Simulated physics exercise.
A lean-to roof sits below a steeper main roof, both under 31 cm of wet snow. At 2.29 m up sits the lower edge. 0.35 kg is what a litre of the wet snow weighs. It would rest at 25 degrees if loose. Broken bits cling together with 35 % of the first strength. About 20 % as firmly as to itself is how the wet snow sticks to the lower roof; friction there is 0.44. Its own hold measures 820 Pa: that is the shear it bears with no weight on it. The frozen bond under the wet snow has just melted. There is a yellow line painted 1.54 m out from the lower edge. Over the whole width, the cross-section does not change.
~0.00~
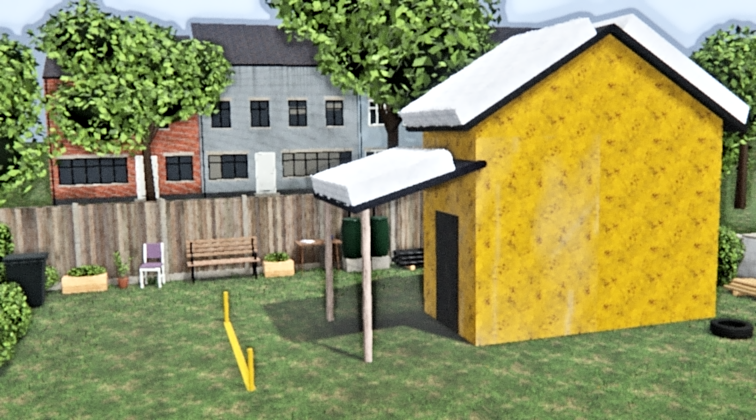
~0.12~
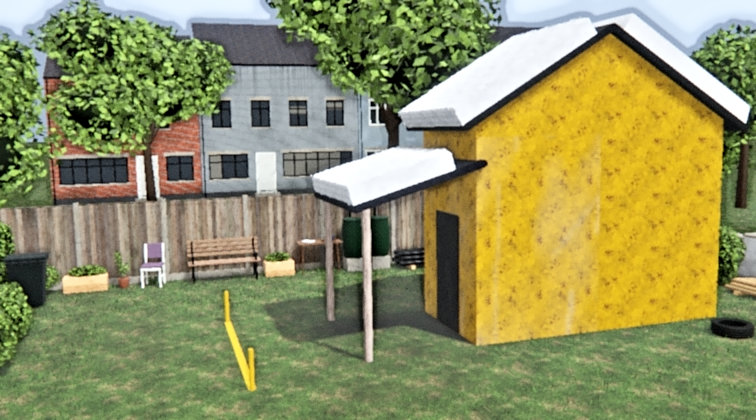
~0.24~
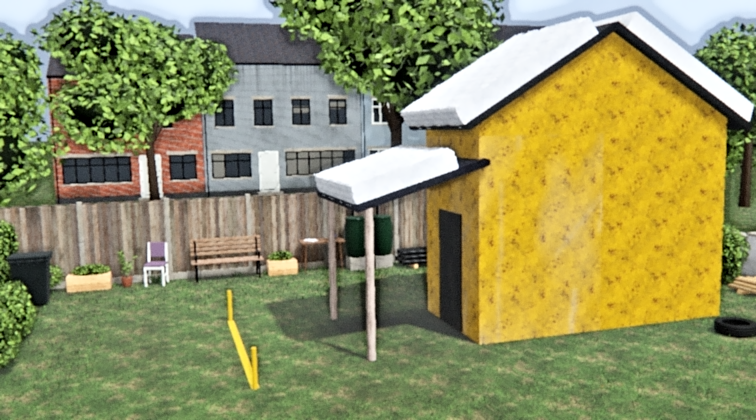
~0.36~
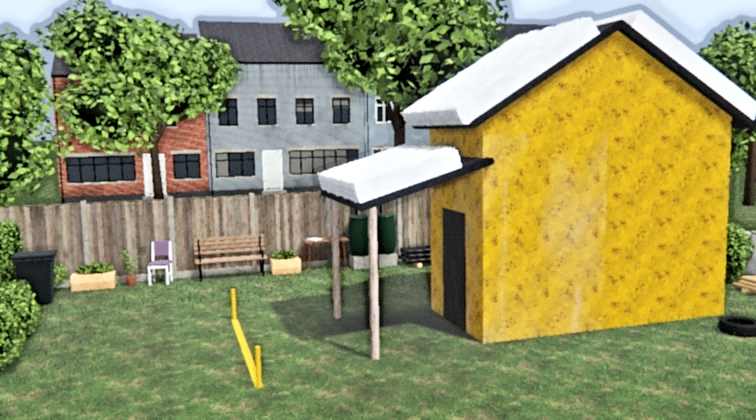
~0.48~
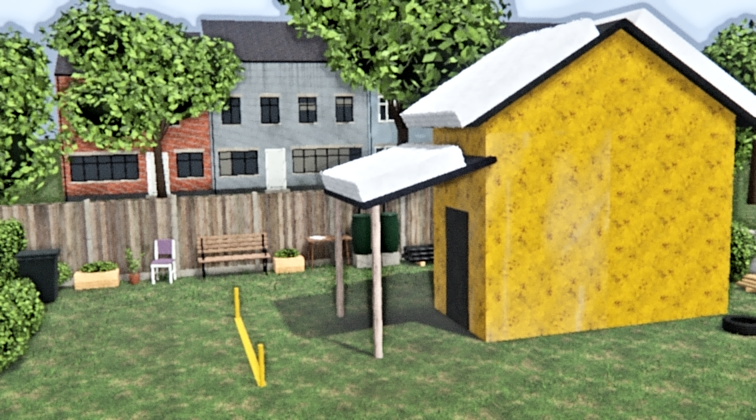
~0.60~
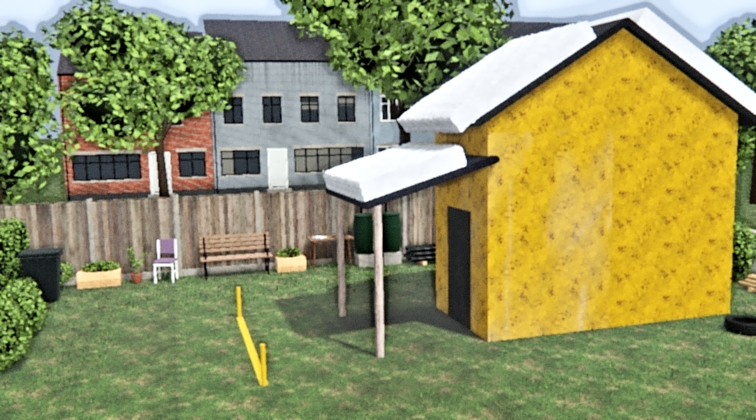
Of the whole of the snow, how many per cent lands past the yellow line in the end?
I would say roughly 1 % of it ends past the line.
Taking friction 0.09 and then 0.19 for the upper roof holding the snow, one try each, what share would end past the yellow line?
It would be 18 % the first time and 12 % the second.
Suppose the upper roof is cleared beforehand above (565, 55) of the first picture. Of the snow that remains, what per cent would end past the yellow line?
It would be near 0 %.
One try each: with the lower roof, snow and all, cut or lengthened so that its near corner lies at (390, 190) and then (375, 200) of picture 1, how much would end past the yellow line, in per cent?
First about 4 per cent, second about 3 per cent.
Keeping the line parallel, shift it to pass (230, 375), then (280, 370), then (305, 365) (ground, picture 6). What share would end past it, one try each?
Roughly 0 %, then 4 %, then 8 %.
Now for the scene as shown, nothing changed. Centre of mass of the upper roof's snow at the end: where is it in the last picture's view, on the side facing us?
I'd put it at around pixel (392, 199).
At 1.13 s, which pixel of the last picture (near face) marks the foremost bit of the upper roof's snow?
Close to pixel (417, 143).
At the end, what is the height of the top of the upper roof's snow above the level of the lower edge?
About 1.1 m.
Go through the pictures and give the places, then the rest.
In the first frame, leading edge of the wet snow at (461, 103).
In the second frame, leading edge of the wet snow at (461, 103), its middle shifted 1.1 cm.
In the third frame, leading edge of the wet snow at (462, 103), its middle shifted 4.3 cm, 2 % of it past the upper edge, in one piece.
In the fourth frame, leading edge of the wet snow at (463, 104), its middle shifted 9.9 cm, 4 % of it past the upper edge, in one piece.
In the fifth frame, leading edge of the wet snow at (462, 121), its middle shifted 18 cm, 7 % of it past the upper edge, in one piece.
In the sixth frame, leading edge of the wet snow at (457, 113), its middle shifted 29 cm, 11 % of it past the upper edge, in one piece.
After 1.13 s, none is below the lower edge and 0 % is past the line.
After 1.75 s, none is below the lower edge and 0 % is past the line.
After 2.38 s, 6 % is below the lower edge and 0 % is past the line.
After 3.00 s, 24 % is below the lower edge and 0 % is past the line.
After 6.00 s, at the end, 29 % is below the lower edge and 1 % is past the line.
